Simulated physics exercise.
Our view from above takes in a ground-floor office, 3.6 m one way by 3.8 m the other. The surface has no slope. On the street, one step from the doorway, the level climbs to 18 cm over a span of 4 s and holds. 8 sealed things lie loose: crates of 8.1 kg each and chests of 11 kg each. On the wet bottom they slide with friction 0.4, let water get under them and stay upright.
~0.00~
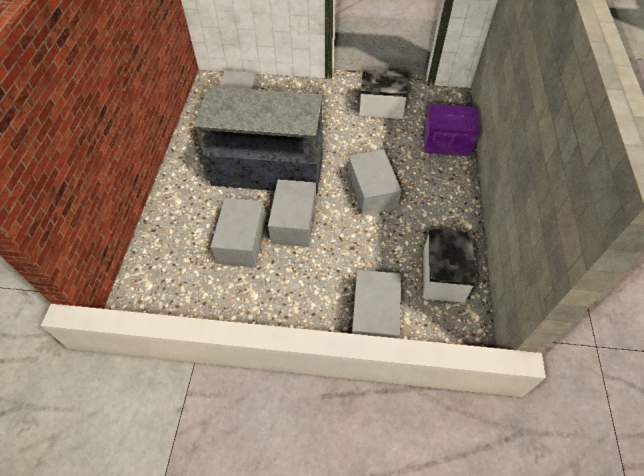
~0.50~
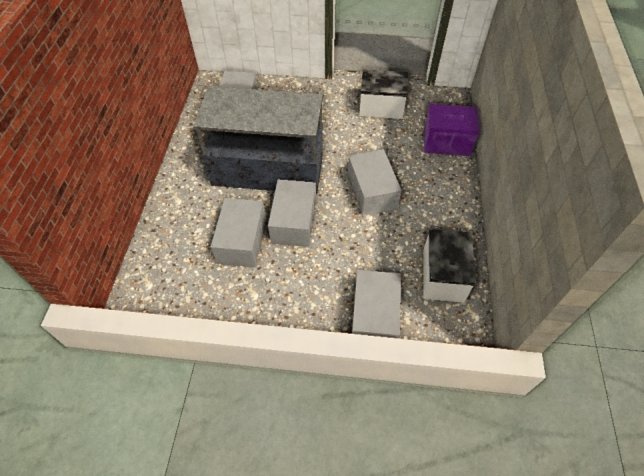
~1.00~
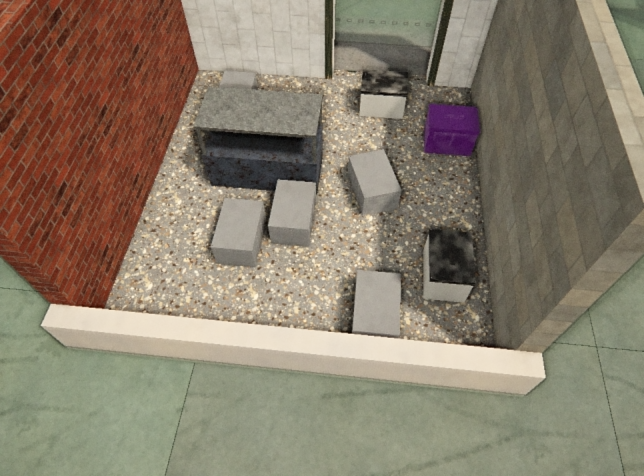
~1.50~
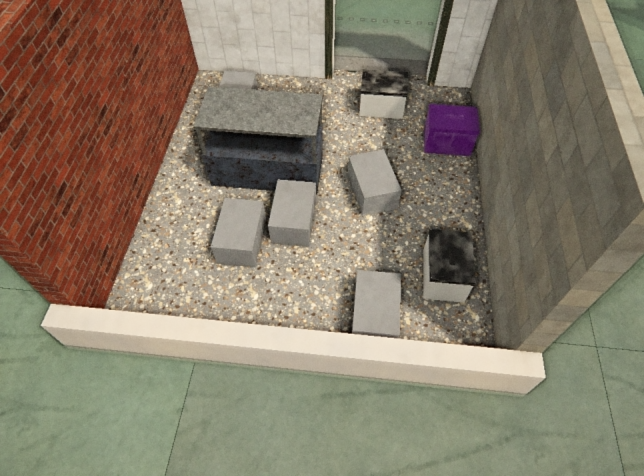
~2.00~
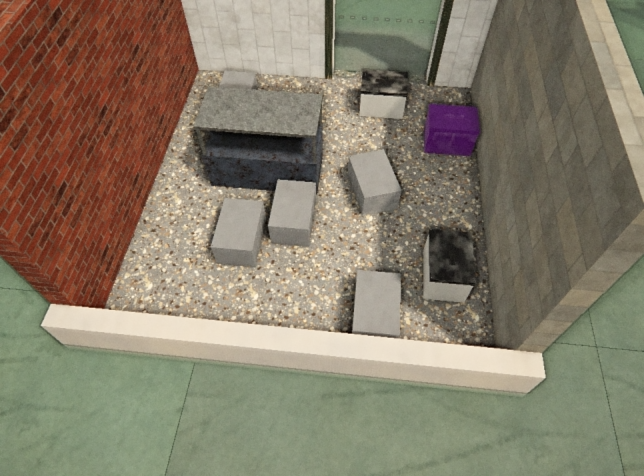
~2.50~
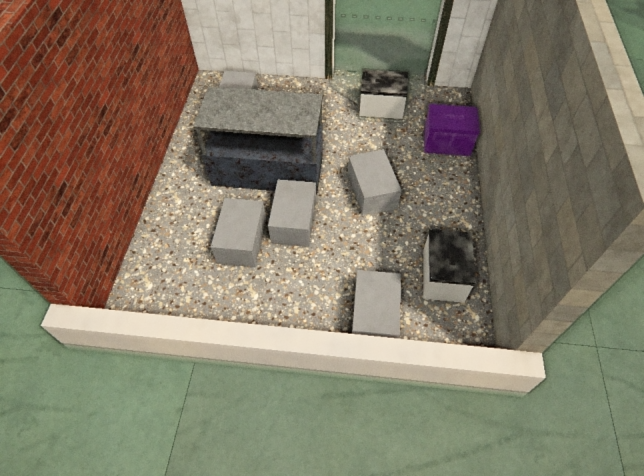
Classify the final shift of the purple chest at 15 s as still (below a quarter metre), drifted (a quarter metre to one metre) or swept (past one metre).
Swept.
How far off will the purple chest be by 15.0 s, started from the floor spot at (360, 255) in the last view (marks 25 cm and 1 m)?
So it journeys a long way.
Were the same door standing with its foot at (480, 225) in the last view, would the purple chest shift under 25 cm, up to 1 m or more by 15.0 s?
In that case the purple chest would have gone a great distance.
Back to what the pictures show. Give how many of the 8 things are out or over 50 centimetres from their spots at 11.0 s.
7.
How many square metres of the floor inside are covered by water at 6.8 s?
Some 10.5 m2.
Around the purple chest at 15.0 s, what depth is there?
I'd say around 14 cm.
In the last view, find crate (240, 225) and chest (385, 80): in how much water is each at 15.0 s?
Depths: Near 11 cm, then near 12 cm.
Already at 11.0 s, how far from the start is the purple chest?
By that time, close to 200 cm.
After 3.5 s the purple chest is near (454, 117), 0.0 m from its start, aground; 0 afloat.
After 6.8 s the purple chest is near (455, 262), 1.9 m from its start, afloat; 5 afloat.
After 11.0 s the purple chest is near (369, 249), 2.1 m from its start, afloat; 8 afloat.
After 15.0 s the purple chest is near (260, 263), 2.8 m from its start, afloat; 8 afloat.
